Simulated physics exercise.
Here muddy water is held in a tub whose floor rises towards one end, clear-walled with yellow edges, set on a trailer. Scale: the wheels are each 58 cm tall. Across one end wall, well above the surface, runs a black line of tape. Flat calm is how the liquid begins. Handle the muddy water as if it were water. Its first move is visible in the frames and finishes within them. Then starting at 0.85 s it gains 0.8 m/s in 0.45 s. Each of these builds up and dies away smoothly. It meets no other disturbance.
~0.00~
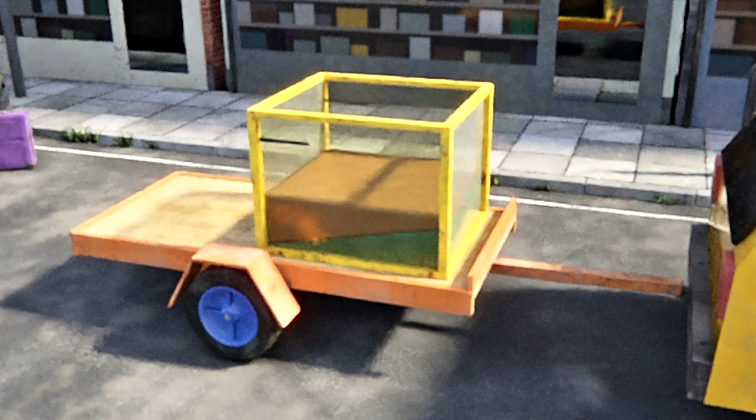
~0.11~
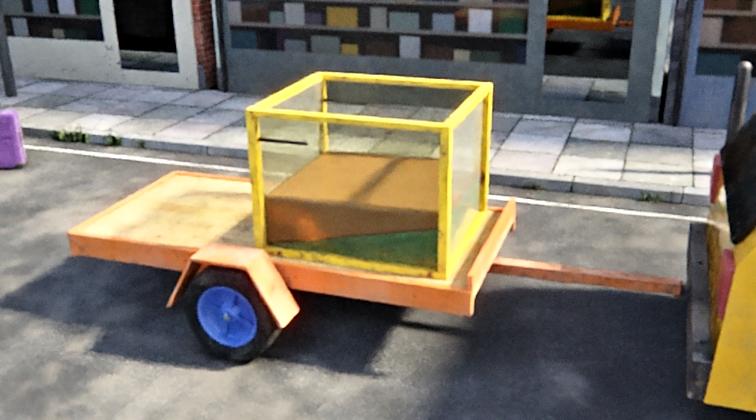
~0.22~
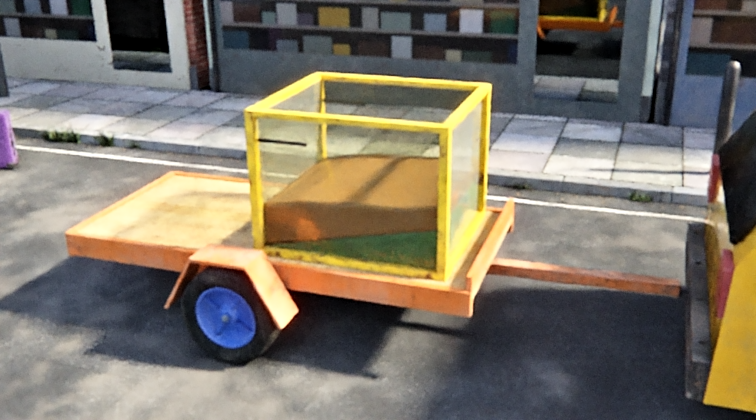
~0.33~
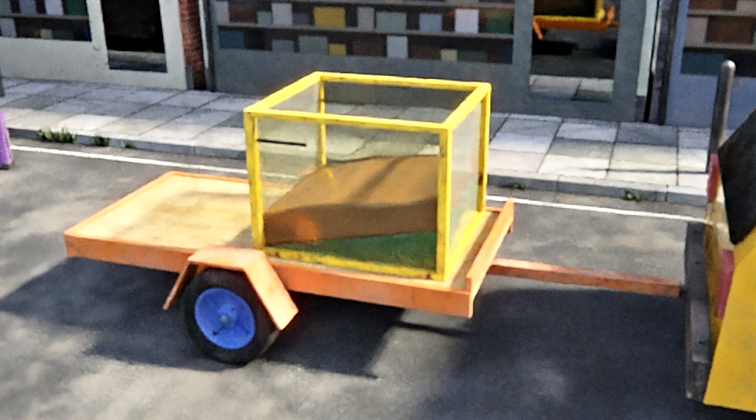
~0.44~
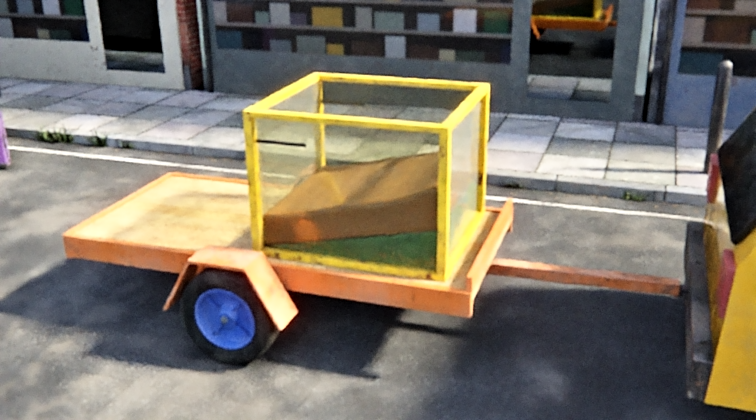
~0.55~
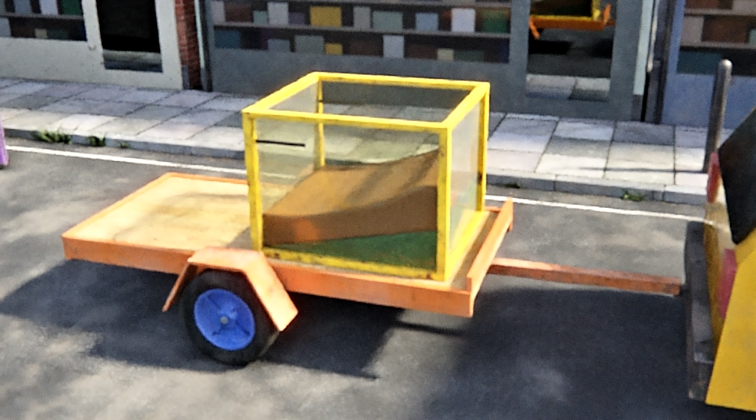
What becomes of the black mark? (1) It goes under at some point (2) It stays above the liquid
The answer is 1.
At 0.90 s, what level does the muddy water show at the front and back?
I'd say some 38 centimetres in front and some 28 centimetres behind.
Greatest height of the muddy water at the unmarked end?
Roughly 90 centimetres.
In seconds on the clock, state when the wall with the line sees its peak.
1.3 s.
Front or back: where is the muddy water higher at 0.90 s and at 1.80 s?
Higher at the forward side, then higher at the forward side.
By 0.90 s it stands 28 cm high behind and 38 cm in front; all of it is still inside.
By 1.30 s it stands 64 cm high behind and 23 cm in front; all of it is still inside.
By 1.80 s it stands 27 cm high behind and 31 cm in front; all of it is still inside.
By 4.28 s the waves are smaller; the highest at the back wall was 75 cm, at 1.30 s, against a line at 64 cm.
